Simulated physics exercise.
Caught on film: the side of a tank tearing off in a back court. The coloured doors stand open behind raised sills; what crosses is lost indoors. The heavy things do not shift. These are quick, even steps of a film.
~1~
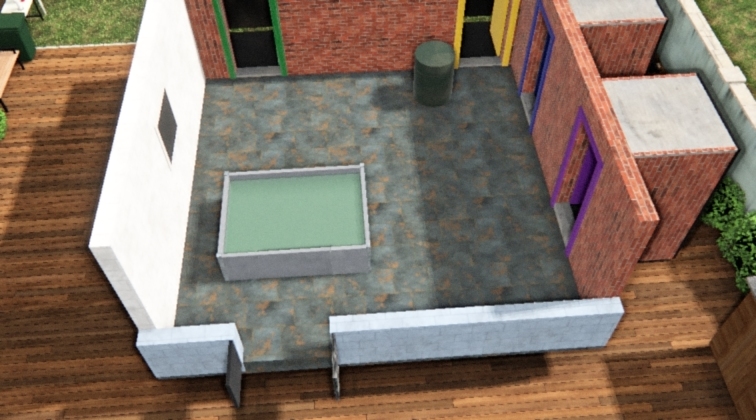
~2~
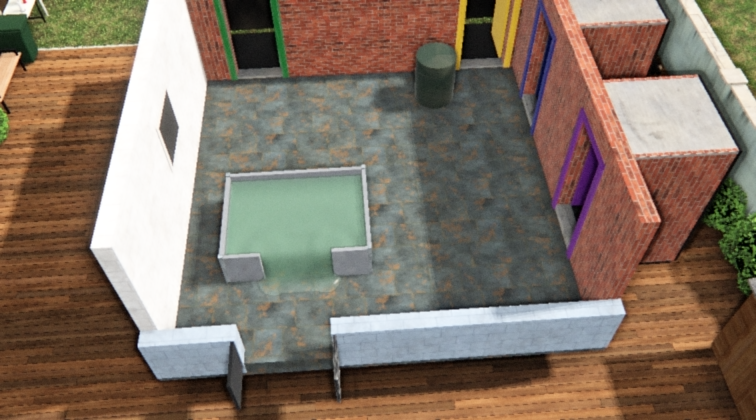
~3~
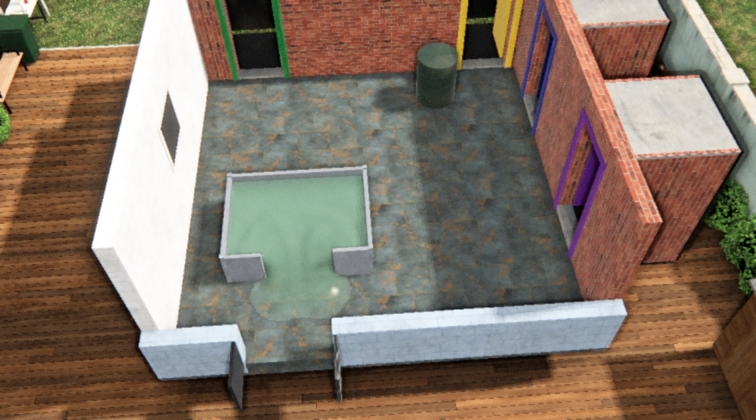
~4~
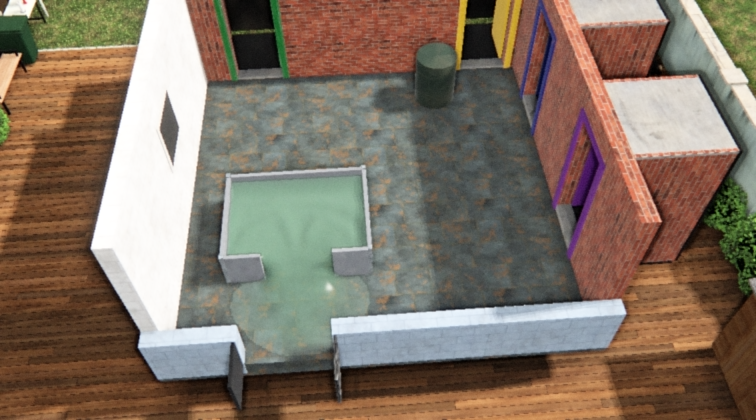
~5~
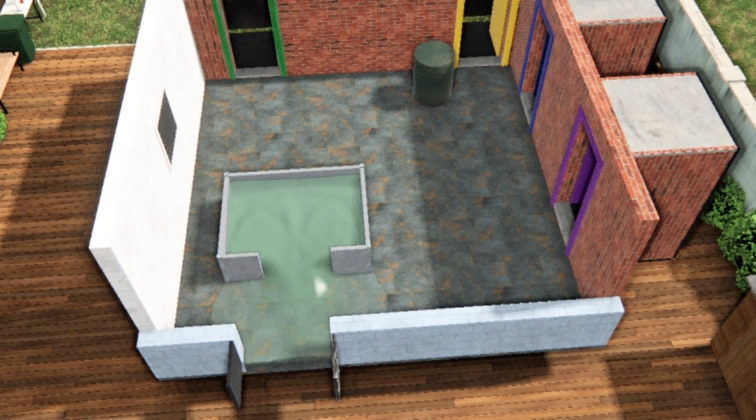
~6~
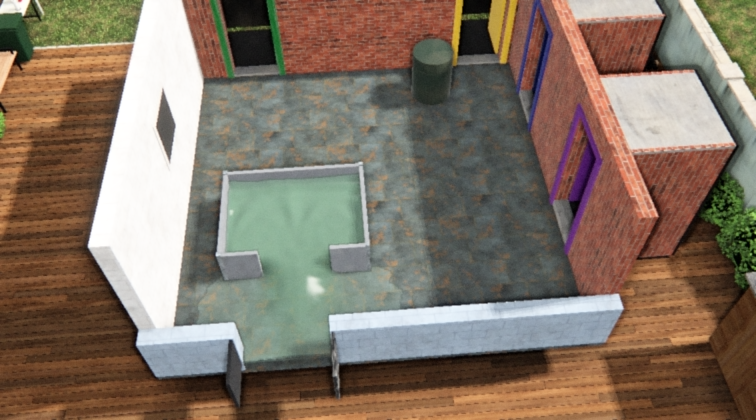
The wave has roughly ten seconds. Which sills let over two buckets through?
The green door admits no more than that; the purple door admits no more than that; the blue door admits no more than that; the yellow door admits no more than that.
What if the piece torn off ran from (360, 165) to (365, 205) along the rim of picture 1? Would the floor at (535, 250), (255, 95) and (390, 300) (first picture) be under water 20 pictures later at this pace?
As listed: Covered, dry, clear.
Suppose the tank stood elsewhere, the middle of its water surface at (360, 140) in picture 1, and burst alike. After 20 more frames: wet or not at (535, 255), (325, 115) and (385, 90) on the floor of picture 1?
One after the other: Wet, not flooded, not flooded.
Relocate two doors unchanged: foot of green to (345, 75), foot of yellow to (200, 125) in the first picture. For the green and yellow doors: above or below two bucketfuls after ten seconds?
Then: The green one is under; the yellow one stays under.
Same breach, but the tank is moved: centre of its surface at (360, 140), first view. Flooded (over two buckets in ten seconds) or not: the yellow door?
My reading: The yellow one passes that mark.
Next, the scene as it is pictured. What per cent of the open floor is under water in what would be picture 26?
About 30 per cent.
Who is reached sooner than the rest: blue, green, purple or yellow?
The purple one.
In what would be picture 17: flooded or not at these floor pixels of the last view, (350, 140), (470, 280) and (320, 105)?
In turn: No water, under water, no water.
A moment on, water covers 10 % of the floor; the green door not reached, the purple door not reached, the blue door not reached, the yellow door not reached.
Next, water covers 20 % of the floor; the green door not reached, the purple door not reached, the blue door not reached, the yellow door not reached.
Then, water covers 30 % of the floor; the green door not reached, the purple door wet at the sill, nothing in, the blue door not reached, the yellow door not reached.
Later, water covers 50 % of the floor; the green door not reached, the purple door wet at the sill, nothing in, the blue door wet at the sill, nothing in, the yellow door not reached.
In the end, water covers 60 % of the floor; the green door wet at the sill, nothing in, the purple door wet at the sill, nothing in, the blue door wet at the sill, nothing in, the yellow door under two buckets in.
